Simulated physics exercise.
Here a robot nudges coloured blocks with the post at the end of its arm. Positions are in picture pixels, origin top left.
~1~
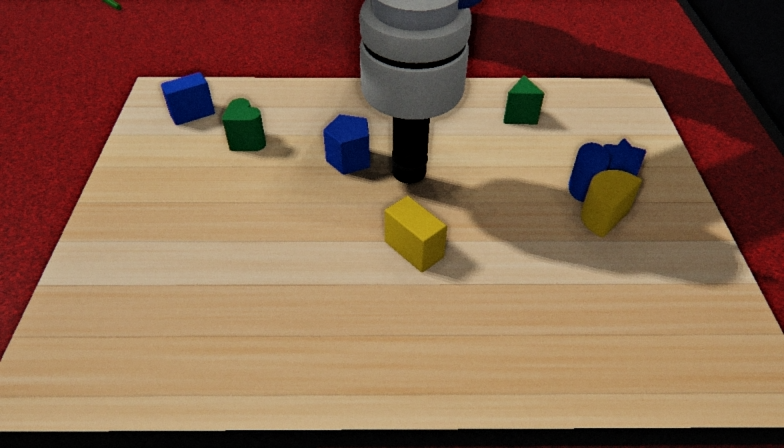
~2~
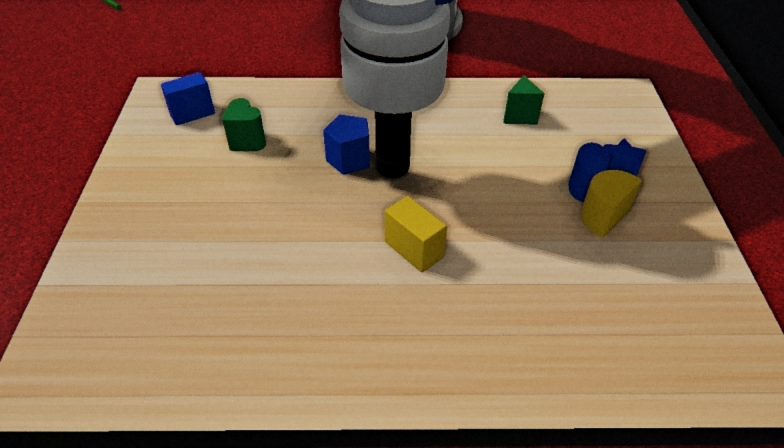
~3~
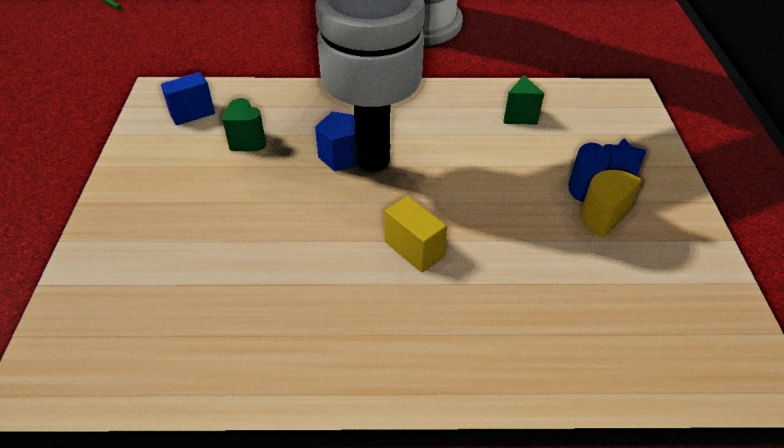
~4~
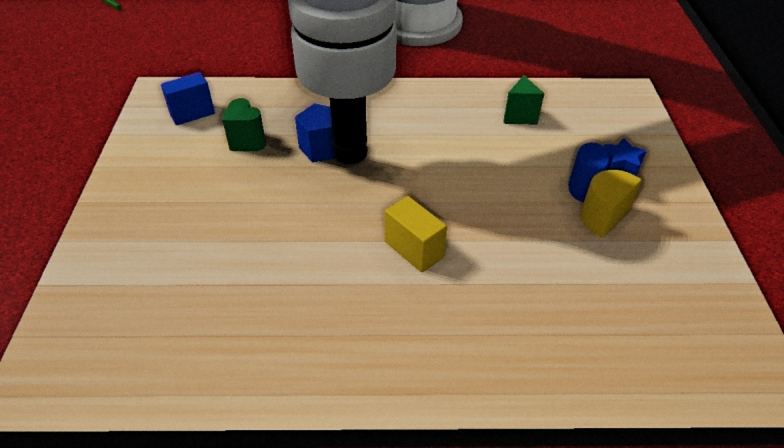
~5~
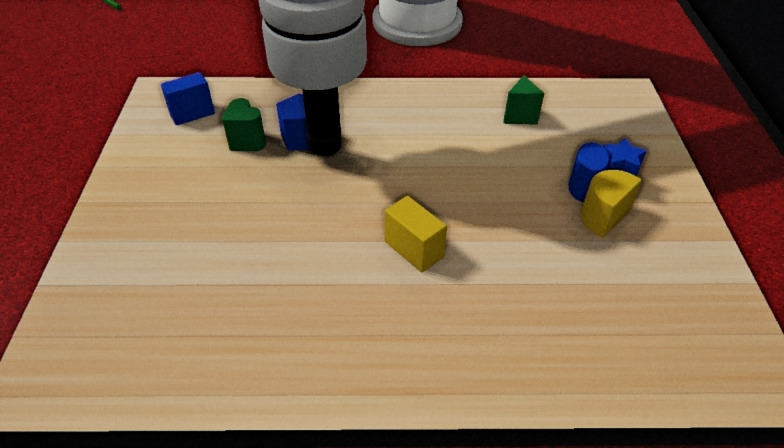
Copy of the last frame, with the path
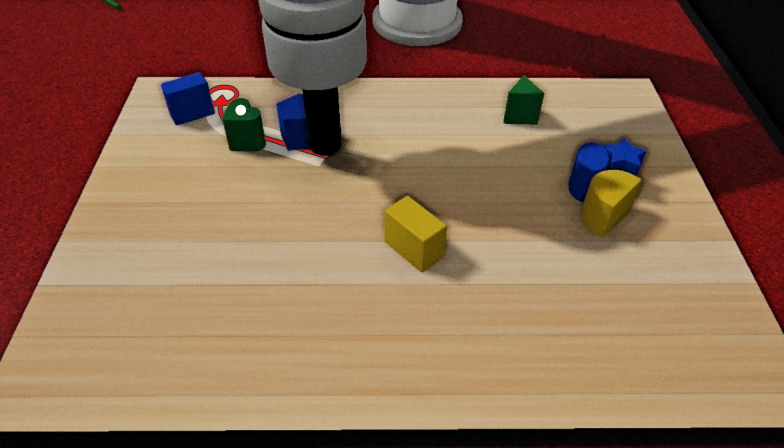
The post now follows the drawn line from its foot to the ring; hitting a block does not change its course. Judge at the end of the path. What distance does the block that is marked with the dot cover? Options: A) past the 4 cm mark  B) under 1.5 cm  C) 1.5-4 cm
That would be A.
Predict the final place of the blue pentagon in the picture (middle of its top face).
My estimate: (272, 85).
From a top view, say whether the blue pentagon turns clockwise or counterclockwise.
It twists clockwise.
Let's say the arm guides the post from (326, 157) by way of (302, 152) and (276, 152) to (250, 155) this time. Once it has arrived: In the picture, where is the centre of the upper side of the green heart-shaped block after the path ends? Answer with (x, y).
(222, 107)
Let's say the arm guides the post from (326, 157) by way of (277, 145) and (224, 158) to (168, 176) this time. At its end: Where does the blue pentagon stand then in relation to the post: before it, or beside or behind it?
Beside or behind it.
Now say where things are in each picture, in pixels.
Lower end of the post (409, 173), tops of blocks, blue rectangle (184, 82), green heart-shaped block (241, 110), blue pentagon (348, 127), in the first picture.
Post (393, 168), blocks as before, in the second picture.
Post (373, 162), blue pentagon (340, 124), in the third picture.
Post (351, 155), blue pentagon (319, 116), in the fourth picture.
Post (325, 146), blue rectangle (184, 82), green heart-shaped block (241, 110), blue pentagon (298, 106), in the fifth picture.
The drawn path runs from (326, 157) by way of (276, 141) and (231, 125) to (222, 95); the dot is on the green heart-shaped block.
On the path given first. One third of the way, post (274, 131); green heart-shaped block (234, 109); blue pentagon (275, 89), turned 70° clockwise.
Two thirds of the way, post (228, 115); green heart-shaped block (189, 106), turned 65° anticlockwise; blue pentagon (272, 85), turned 95° clockwise.
At the end, post (220, 85); blue rectangle (179, 78), turned 45° anticlockwise; green heart-shaped block (189, 106), turned 70° anticlockwise; blue pentagon (272, 85), turned 95° clockwise.
